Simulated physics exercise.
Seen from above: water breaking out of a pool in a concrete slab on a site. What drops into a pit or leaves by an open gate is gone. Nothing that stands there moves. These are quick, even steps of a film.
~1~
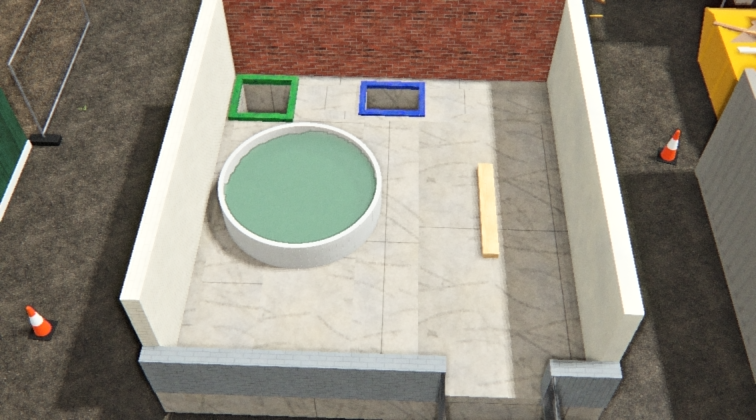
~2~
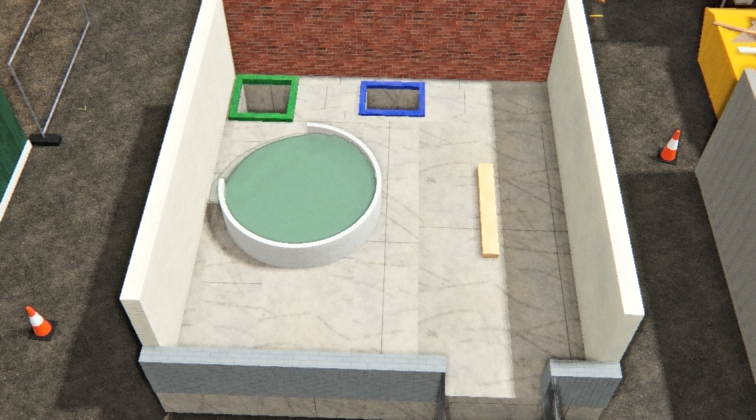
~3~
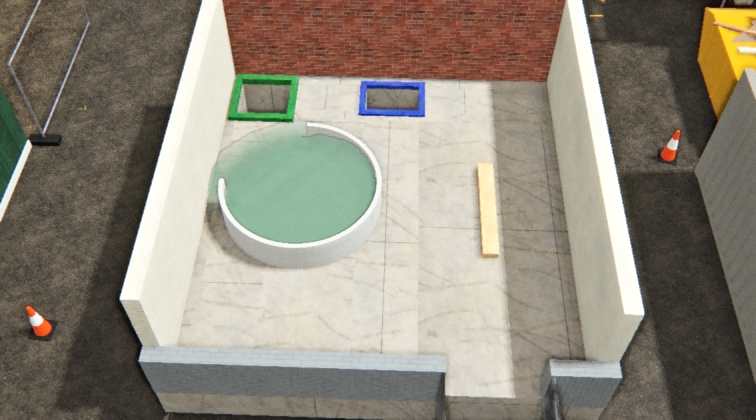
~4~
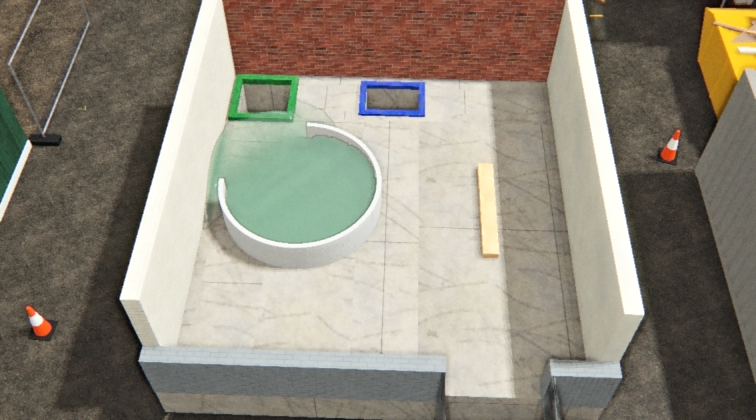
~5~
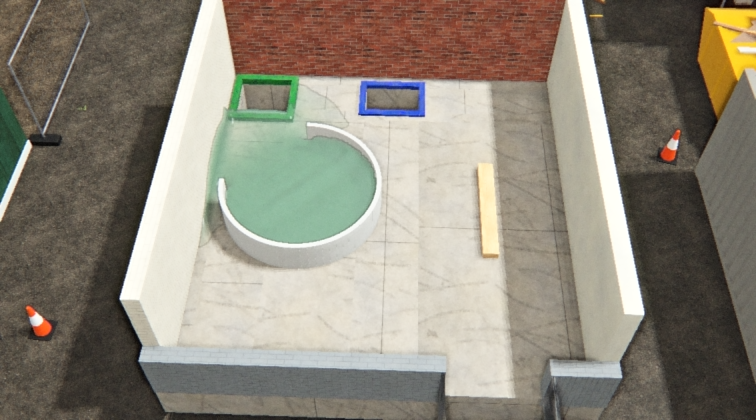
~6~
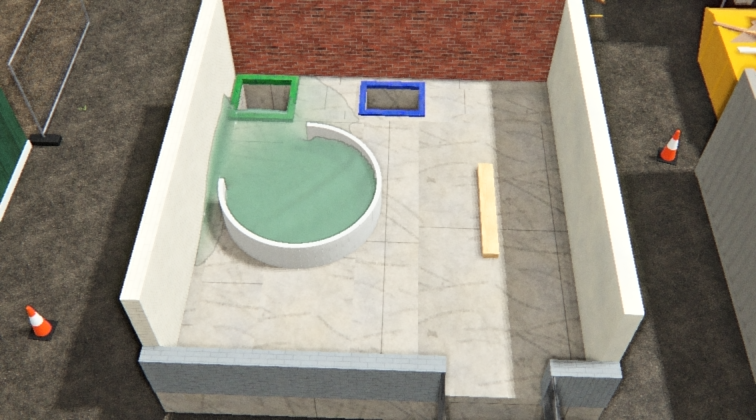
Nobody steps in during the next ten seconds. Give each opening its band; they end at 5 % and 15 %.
In the end: The gate takes less than 5 %; the blue pit takes between 5 and 15 %; the green pit takes more than 15 %.
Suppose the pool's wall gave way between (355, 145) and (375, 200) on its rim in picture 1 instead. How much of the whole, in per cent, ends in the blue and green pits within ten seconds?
In per cent: Blue 10, green 0.
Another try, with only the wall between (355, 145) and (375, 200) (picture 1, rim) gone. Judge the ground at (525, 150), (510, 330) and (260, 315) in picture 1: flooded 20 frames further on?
As listed: Under water, awash, free of water.
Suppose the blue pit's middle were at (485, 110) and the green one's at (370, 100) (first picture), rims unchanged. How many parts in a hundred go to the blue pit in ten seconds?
In per cent: Blue 0.
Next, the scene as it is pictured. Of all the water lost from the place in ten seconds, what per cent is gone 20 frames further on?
About 75 per cent.
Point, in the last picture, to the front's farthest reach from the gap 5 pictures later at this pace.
Around (187, 306).
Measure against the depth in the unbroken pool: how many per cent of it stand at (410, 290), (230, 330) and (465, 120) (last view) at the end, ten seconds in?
Roughly 4, 8 and 4 per cent, in turn.
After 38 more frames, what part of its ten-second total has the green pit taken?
Close to 95 %.
A moment on, water covers 15 % of the floor; the gate 0 %, the blue pit 0 %, the green pit 8 %.
Next, water covers 20 % of the floor; the gate 0 %, the blue pit 0 %, the green pit 18 %.
Then, water covers 30 % of the floor; the gate 0 %, the blue pit 3 %, the green pit 26 %.
Later, water covers 60 % of the floor; the gate 0 %, the blue pit 8 %, the green pit 29 %.
In the end, water covers 90 % of the floor; the gate 0 %, the blue pit 9 %, the green pit 30 %.
